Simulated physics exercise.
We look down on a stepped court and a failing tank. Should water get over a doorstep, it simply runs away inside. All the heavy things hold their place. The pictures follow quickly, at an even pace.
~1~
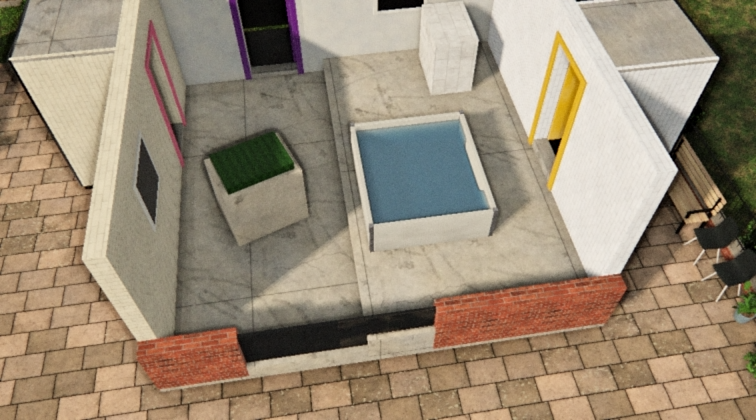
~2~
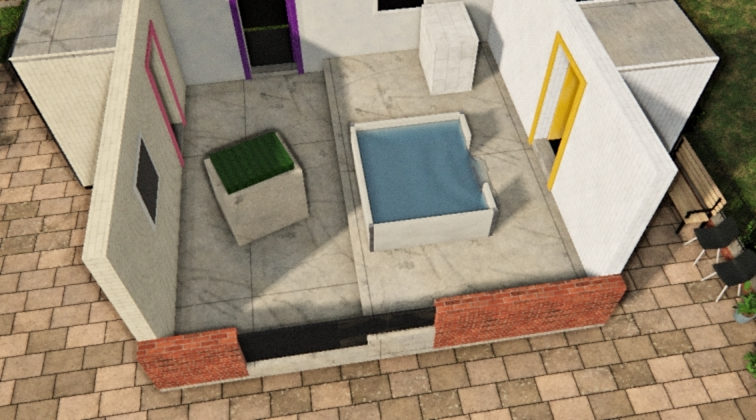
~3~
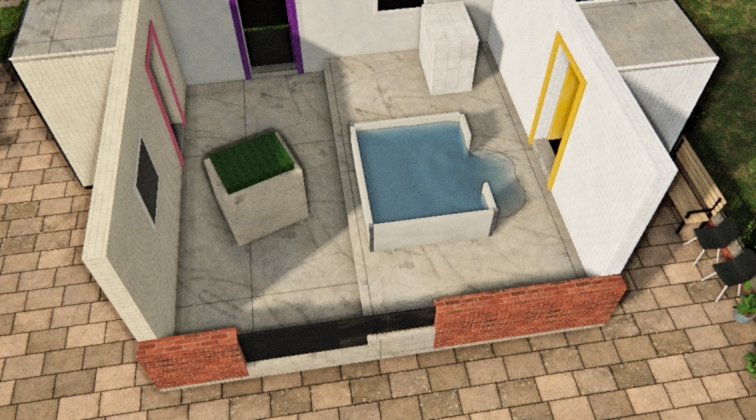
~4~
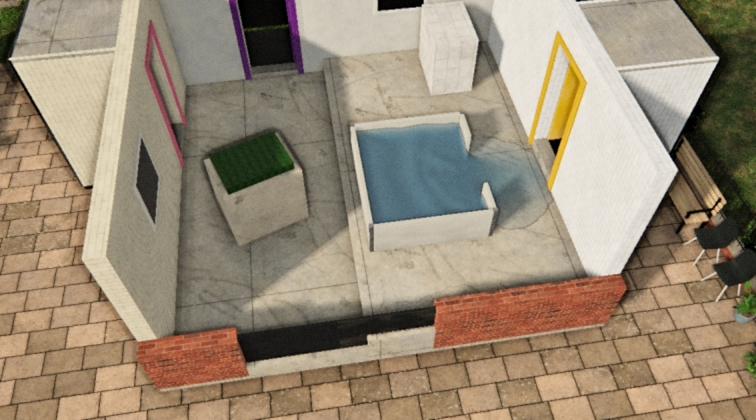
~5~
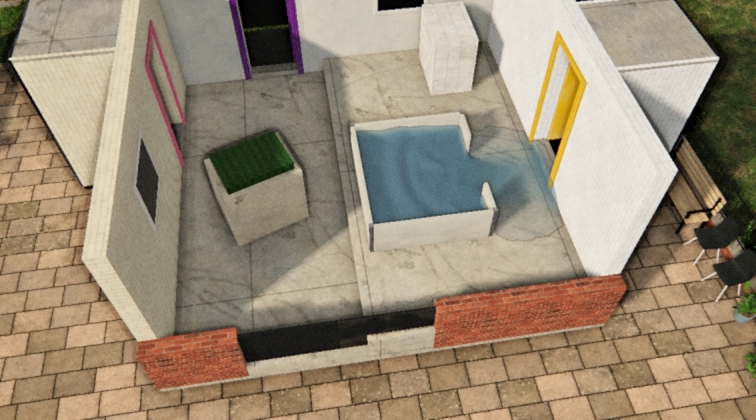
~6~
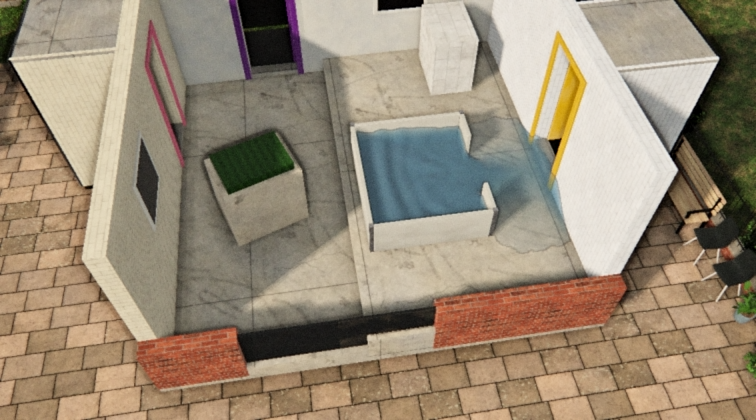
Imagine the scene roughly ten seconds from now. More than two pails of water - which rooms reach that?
The pink door falls short; the purple door falls short; the yellow door reaches it.
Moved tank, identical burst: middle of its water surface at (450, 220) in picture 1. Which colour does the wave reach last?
Door noted: The one in pink.
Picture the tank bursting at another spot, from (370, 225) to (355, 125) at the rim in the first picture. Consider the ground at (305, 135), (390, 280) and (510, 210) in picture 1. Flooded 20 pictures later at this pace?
The first spot is swamped, the second spared, the third spared.
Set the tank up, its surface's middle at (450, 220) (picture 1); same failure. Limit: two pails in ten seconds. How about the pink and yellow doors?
Result - pink door undershoots, yellow door undershoots.
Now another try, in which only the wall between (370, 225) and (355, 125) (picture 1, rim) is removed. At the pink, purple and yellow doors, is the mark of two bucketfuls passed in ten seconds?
At the doors, pink crosses the line, purple crosses the line and yellow never reaches it.
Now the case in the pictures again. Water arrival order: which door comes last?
Door: The door marked pink.
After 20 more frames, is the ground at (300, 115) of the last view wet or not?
By then I'd expect it to be not yet wet.
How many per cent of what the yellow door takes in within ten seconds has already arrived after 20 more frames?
Estimate: Some 90 per cent.
A moment on, water covers 10 % of the floor; the pink door not reached, the purple door not reached, the yellow door over two buckets in.
Next, water covers 20 % of the floor; the pink door not reached, the purple door not reached, the yellow door far over two buckets in.
Then, water covers 40 % of the floor; the pink door not reached, the purple door not reached, the yellow door far over two buckets in.
Later, water covers 80 % of the floor; the pink door not reached, the purple door wet at the sill, nothing in, the yellow door far over two buckets in.
In the end, water covers 95 % of the floor; the pink door wet at the sill, nothing in, the purple door wet at the sill, nothing in, the yellow door far over two buckets in.
